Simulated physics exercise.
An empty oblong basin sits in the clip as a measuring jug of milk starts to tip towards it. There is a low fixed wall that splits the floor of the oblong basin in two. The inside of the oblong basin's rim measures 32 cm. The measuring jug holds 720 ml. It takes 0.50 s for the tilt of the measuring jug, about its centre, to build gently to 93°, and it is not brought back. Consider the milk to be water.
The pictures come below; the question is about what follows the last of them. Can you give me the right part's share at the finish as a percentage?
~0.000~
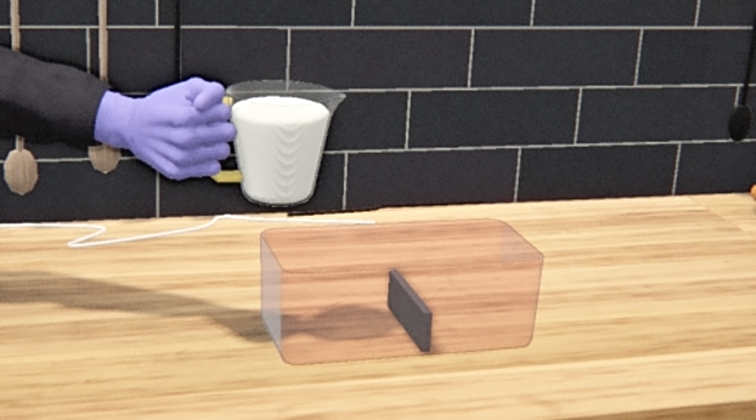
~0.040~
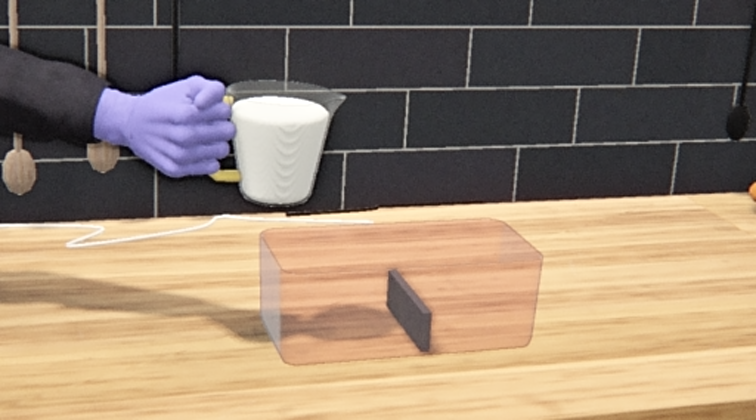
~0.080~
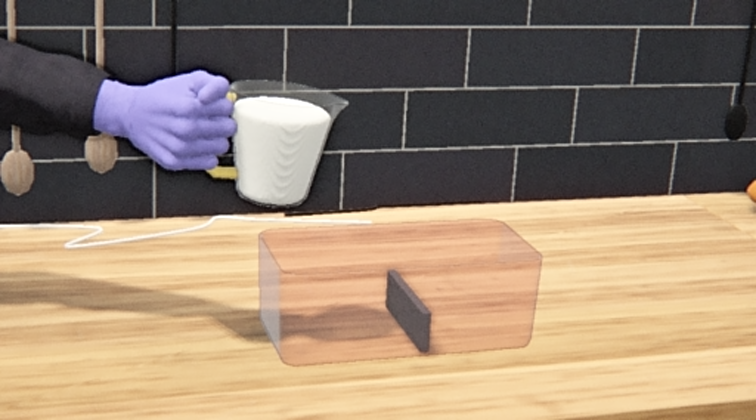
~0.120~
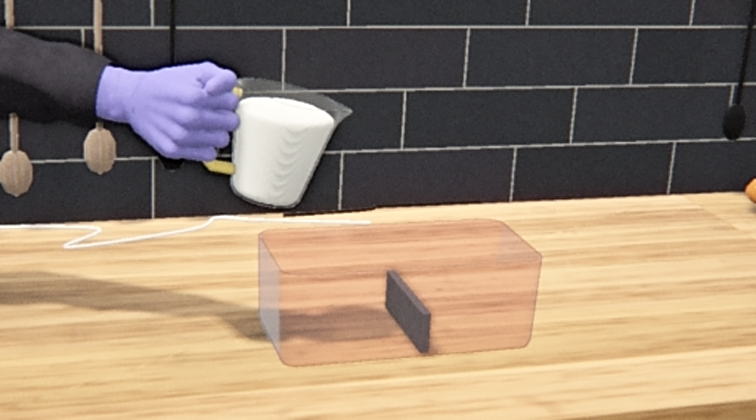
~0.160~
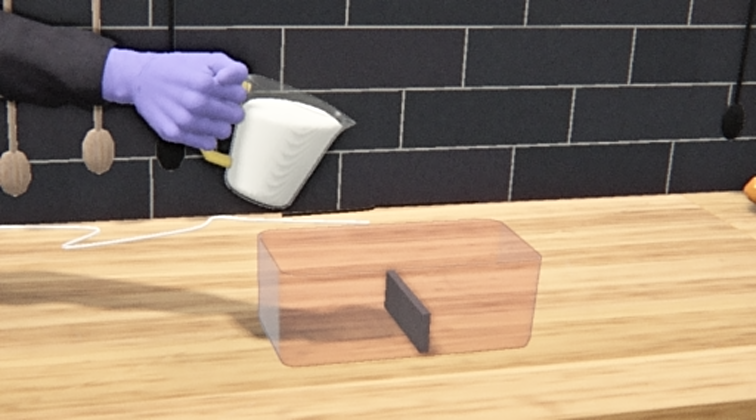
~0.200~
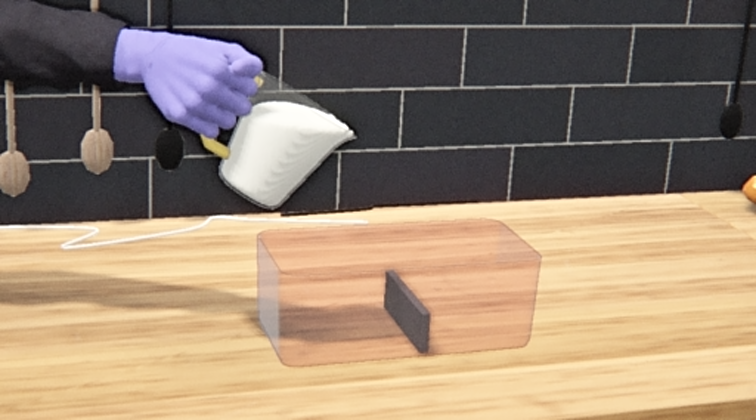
Sure, about 6 percent.
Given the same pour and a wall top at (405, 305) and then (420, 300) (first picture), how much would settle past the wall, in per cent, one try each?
Roughly 20 per cent, then 10 per cent.
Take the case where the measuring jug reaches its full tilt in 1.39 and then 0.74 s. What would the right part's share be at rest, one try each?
Respectively about 15 and 10 percent.
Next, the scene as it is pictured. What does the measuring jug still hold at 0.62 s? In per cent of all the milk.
What remains is about 18 percent of it all.
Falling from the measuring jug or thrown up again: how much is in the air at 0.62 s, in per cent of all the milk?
Around 16 percent of the liquid.
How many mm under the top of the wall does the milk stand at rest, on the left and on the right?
Looks like roughly 24 mm on the left and roughly 50 mm on the right.
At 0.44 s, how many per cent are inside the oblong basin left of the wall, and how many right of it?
I'd say some 20 in a hundred on the left and 2 on the right.
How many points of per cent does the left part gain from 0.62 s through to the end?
Roughly 28 per cent.
Then, 0.44 s in, the tilt is 90° and 51 per cent is still to pour, 20 is left of the wall and 2 right of it.
Then, 0.62 s in, the tilt is 93° and 17 per cent is still to pour, 63 is left of the wall and 4 right of it.
Then, 0.80 s in, the tilt is 93° and 4 per cent is still to pour, 84 is left of the wall and 5 right of it.
Then, 1.00 s in, the tilt is 93° and 1 per cent is still to pour, 90 is left of the wall and 6 right of it.
Finally, 91 per cent lies left of the wall, 6 right of it and 3 outside.
